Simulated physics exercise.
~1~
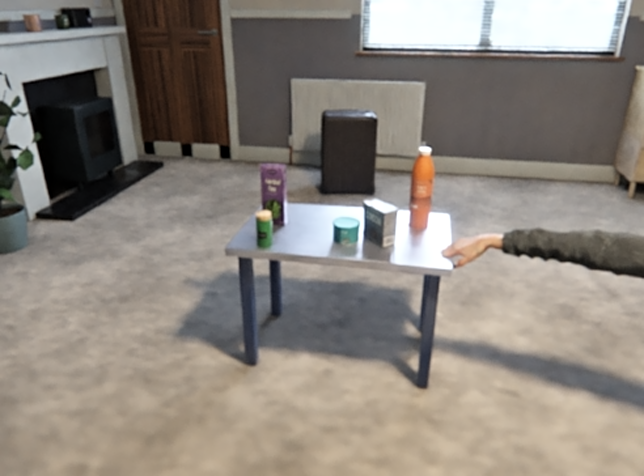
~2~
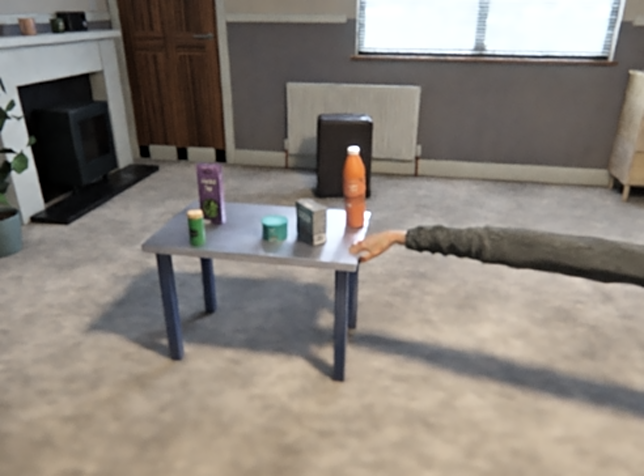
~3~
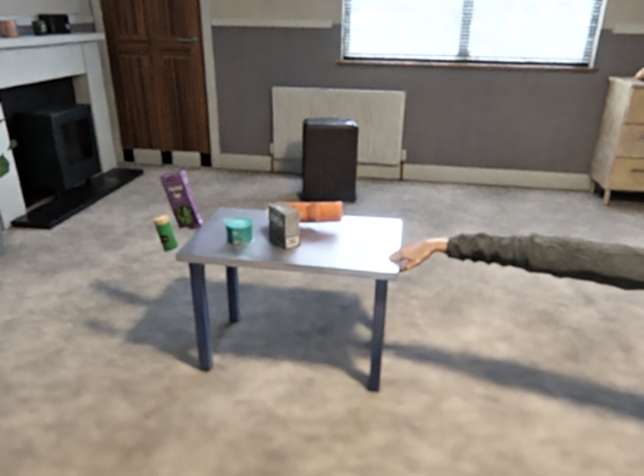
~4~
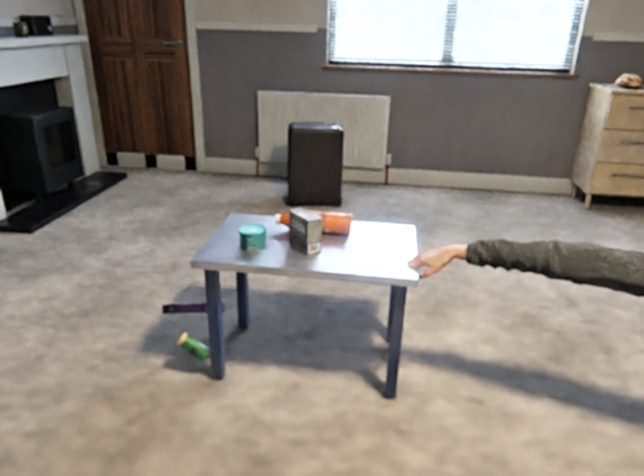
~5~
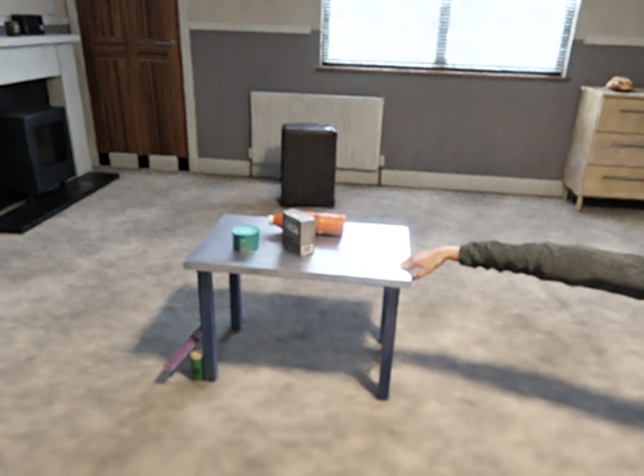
In a living room with a fireplace and a window, a hand grips the right edge of a small table holding a purple packet, a green shaker, a turquoise tub, a grey packet and an orange bottle. The hand shoves the table left, the items riding along upright. Then the table jerks back to the right, the bottle topples onto its side, and the purple packet and shaker tip off the left edge. Both drop to the floor by the table leg. The tub and grey packet stay standing on top, nearer the left end, beside the fallen bottle.
